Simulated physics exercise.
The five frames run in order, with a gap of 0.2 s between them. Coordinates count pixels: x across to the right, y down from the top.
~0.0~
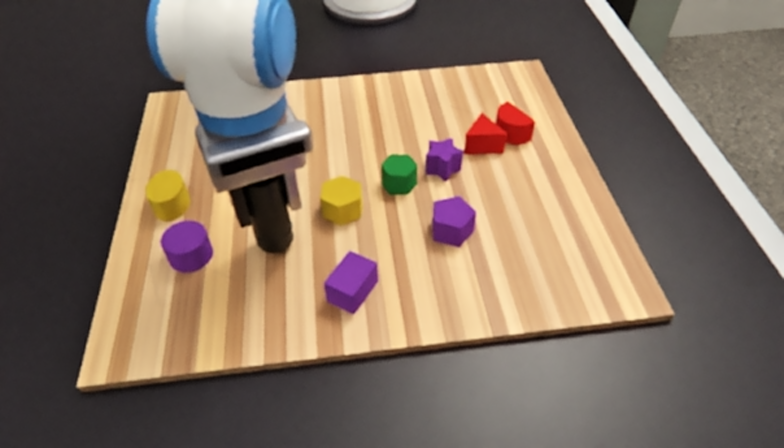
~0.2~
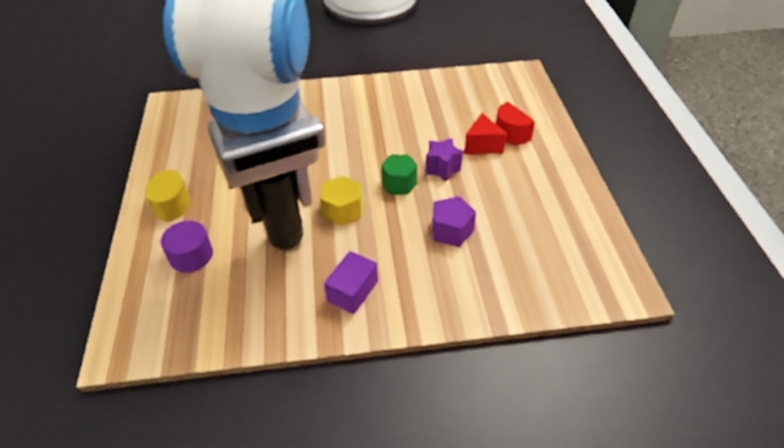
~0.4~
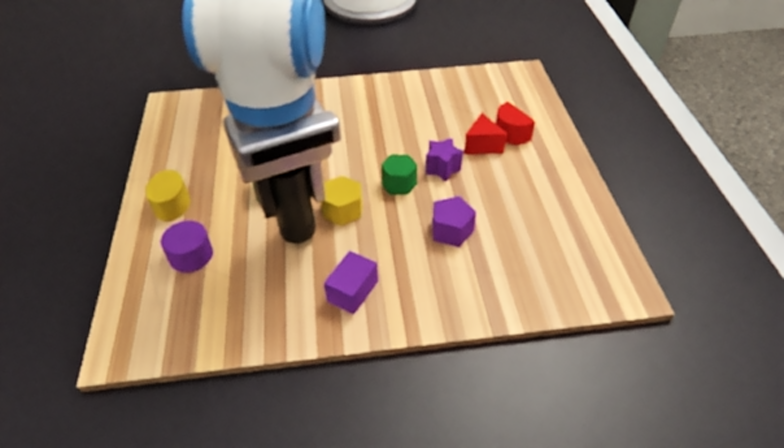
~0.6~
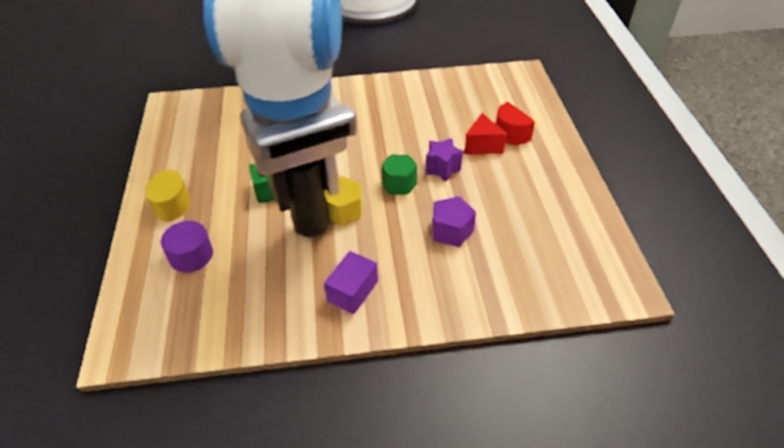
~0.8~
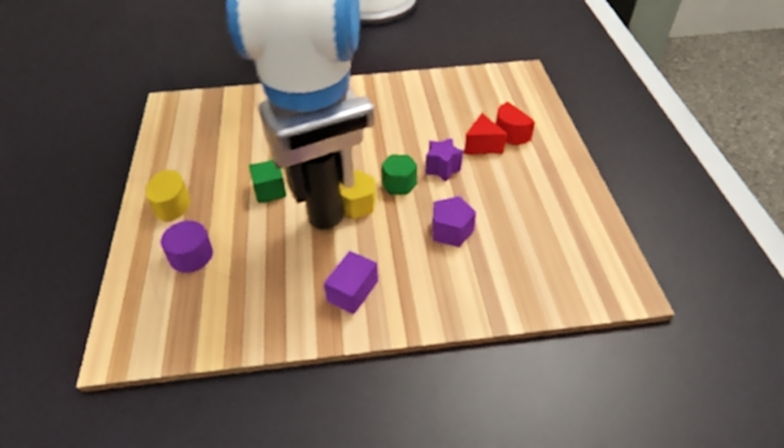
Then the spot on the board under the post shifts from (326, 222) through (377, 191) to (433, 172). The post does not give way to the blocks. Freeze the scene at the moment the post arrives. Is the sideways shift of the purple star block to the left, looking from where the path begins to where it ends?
No - that is not the case.
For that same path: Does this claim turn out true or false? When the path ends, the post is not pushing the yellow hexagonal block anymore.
False - the claim does not hold.
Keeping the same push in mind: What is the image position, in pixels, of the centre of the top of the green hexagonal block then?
Its top middle is near (505, 156).
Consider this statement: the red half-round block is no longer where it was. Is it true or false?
That is false.
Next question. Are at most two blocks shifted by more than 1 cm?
No, I don't think so.
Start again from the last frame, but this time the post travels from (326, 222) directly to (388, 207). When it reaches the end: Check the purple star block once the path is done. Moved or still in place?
The purple star block will not stay where it is.
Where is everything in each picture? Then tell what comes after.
The first picture shows tip of the post (275, 239), middles of tops, yellow hexagonal block (341, 190), green hexagonal block (399, 164), purple star block (444, 149), red triangular block (485, 126), red half-round block (514, 114).
The second picture shows post (286, 236), nothing pushed.
The third picture shows post (298, 231), nothing pushed.
The fourth picture shows post (311, 224), nothing pushed.
The fifth picture shows post (326, 217), yellow hexagonal block (355, 184), green hexagonal block (399, 164), purple star block (444, 149), red triangular block (485, 126), red half-round block (514, 114).
On the path given first. One third of the way, post (360, 195); yellow hexagonal block (391, 167), turned 20° clockwise; green hexagonal block (422, 155); purple star block (454, 145).
Two thirds of the way, post (397, 179); yellow hexagonal block (431, 155), turned 40° clockwise; green hexagonal block (465, 153), turned 15° clockwise; purple star block (485, 138), turned 60° anticlockwise; red triangular block (491, 120).
At the end, post (433, 167); yellow hexagonal block (470, 148), turned 65° clockwise; green hexagonal block (505, 156), turned 40° clockwise; purple star block (517, 136), turned 80° anticlockwise; red triangular block (491, 120); red half-round block unmoved.
